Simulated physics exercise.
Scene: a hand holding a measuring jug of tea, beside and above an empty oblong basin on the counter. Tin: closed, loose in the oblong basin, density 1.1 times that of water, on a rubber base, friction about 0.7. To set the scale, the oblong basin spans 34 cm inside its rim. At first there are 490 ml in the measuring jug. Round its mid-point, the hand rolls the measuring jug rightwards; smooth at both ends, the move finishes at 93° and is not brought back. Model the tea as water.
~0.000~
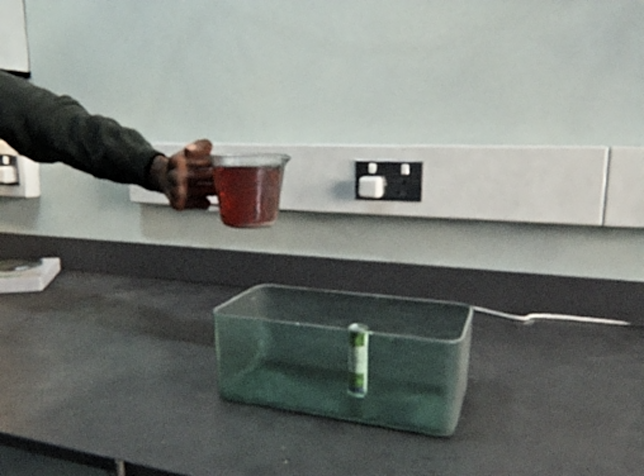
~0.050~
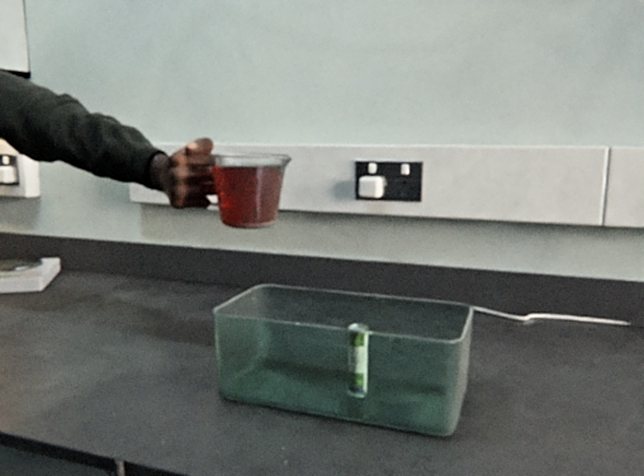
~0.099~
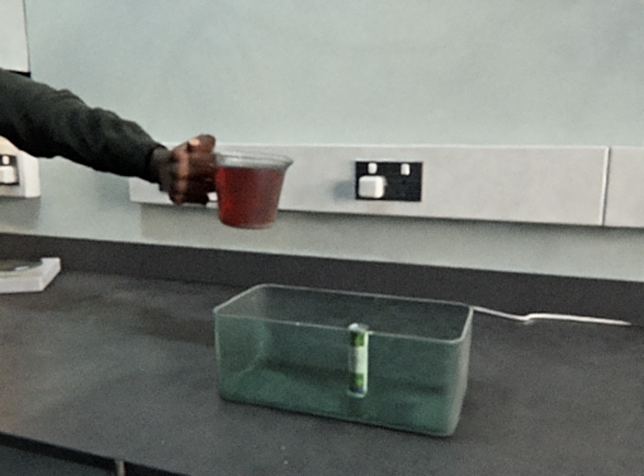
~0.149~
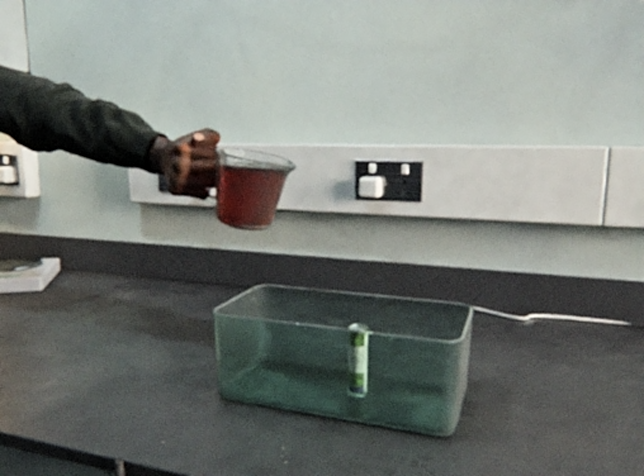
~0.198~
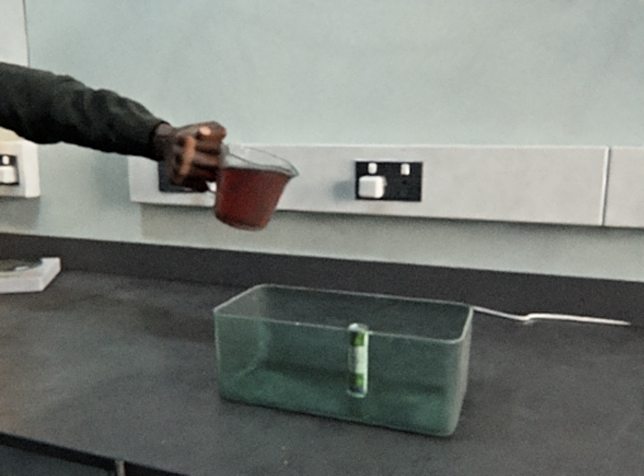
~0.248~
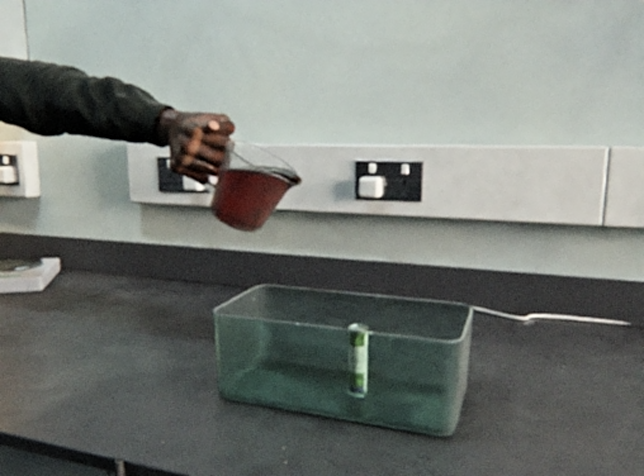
Hand gradually tilting a clear measuring jug of reddish-brown liquid rightwards above a green-tinted oblong basin holding a small upright tin.
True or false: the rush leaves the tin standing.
False.
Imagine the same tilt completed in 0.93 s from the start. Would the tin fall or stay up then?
It tumbles over, then.
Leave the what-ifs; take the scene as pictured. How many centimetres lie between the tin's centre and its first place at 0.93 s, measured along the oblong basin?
Near 9 cm of travel.
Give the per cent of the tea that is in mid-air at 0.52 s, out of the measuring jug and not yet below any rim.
Around 32 percent.
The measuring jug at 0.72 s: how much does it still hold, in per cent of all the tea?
Close to 16 in a hundred.
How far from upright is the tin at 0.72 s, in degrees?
I'd say it is close to 20 degrees off upright.
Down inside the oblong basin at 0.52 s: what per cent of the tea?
Roughly 14 percent.
By 0.52 s the tilt is 83° and 54 per cent is still to pour; the tin stands where it began.
By 0.72 s the tilt is 93° and 15 per cent is still to pour; the tin leans 21°.
By 0.93 s the tilt is 93° and 3 per cent is still to pour; the tin lies on its side.
By 1.16 s the tilt is 93° and 1 per cent is still to pour; the tin lies on its side.
At rest the tin lies on its side.
